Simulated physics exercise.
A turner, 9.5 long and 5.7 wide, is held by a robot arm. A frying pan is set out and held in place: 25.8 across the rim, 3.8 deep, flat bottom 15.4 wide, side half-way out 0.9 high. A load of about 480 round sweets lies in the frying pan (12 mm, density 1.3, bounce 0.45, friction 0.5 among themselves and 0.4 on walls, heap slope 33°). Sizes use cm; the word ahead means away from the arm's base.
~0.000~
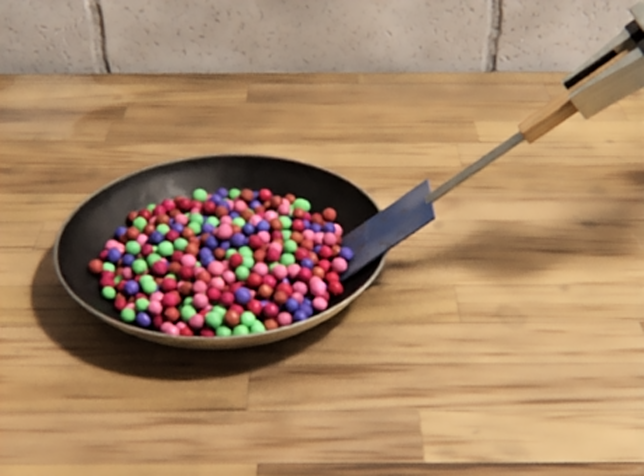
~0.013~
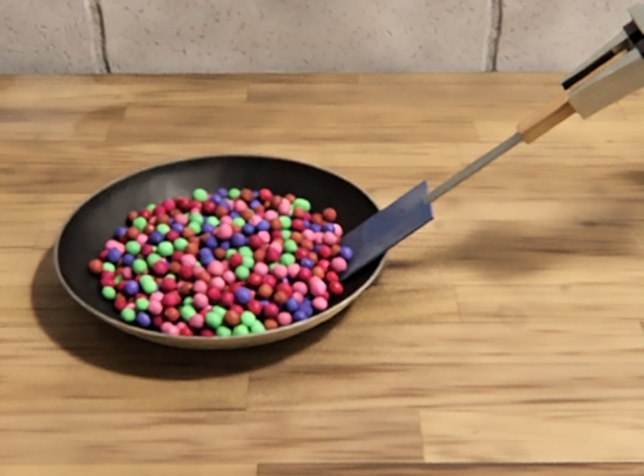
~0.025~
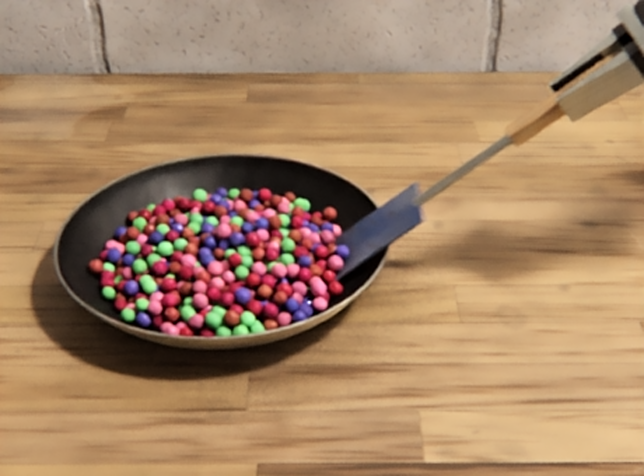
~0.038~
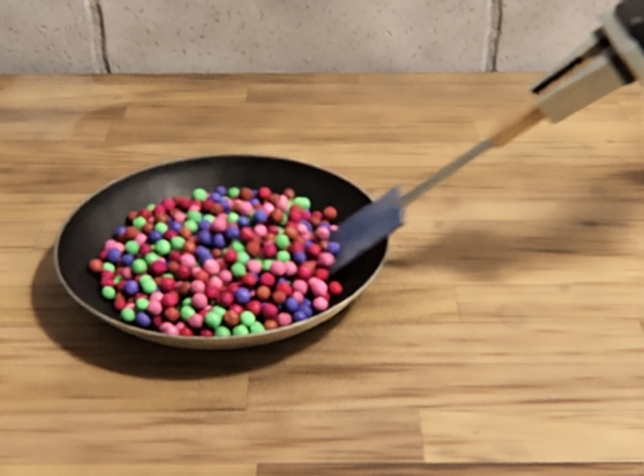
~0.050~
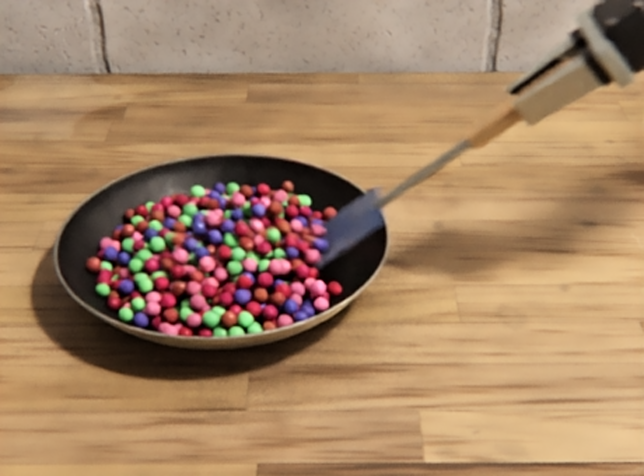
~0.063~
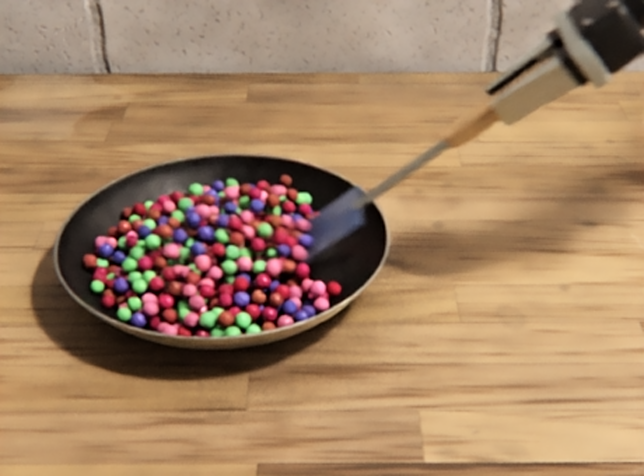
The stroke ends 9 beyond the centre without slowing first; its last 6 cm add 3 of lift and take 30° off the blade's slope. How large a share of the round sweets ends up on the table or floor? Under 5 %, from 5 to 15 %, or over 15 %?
Over 15 %.
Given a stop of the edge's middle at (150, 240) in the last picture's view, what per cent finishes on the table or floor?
My guess is roughly 5 percent.
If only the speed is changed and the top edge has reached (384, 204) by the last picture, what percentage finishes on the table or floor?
Share: Roughly 10 %.
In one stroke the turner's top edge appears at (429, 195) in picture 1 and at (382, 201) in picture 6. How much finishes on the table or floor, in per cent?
Roughly 10 %.
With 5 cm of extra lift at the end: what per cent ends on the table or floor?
About 20 %.
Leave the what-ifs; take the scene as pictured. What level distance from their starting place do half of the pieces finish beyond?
I'd estimate close to 3 centimetres.
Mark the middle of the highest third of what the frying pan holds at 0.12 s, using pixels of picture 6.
Near (178, 239).
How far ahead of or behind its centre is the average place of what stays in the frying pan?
Some 2.5 cm ahead of the centre.
After 0.09 s, sloping 40°, highest piece 7 above the table; 480 in the frying pan.
After 0.12 s, sloping 33°, highest piece 8 above the table; 480 in the frying pan.
After 0.34 s, sloping 10°, highest piece 7 above the table; 377 in the frying pan, 91 on the table or floor, 12 on the blade or in flight.
After 1.39 s, sloping 10°, highest piece 4 above the table; 376 in the frying pan, 104 on the table or floor.
In the end, 376 in the frying pan, 104 on the table or floor. That is 22 % on the table or floor.
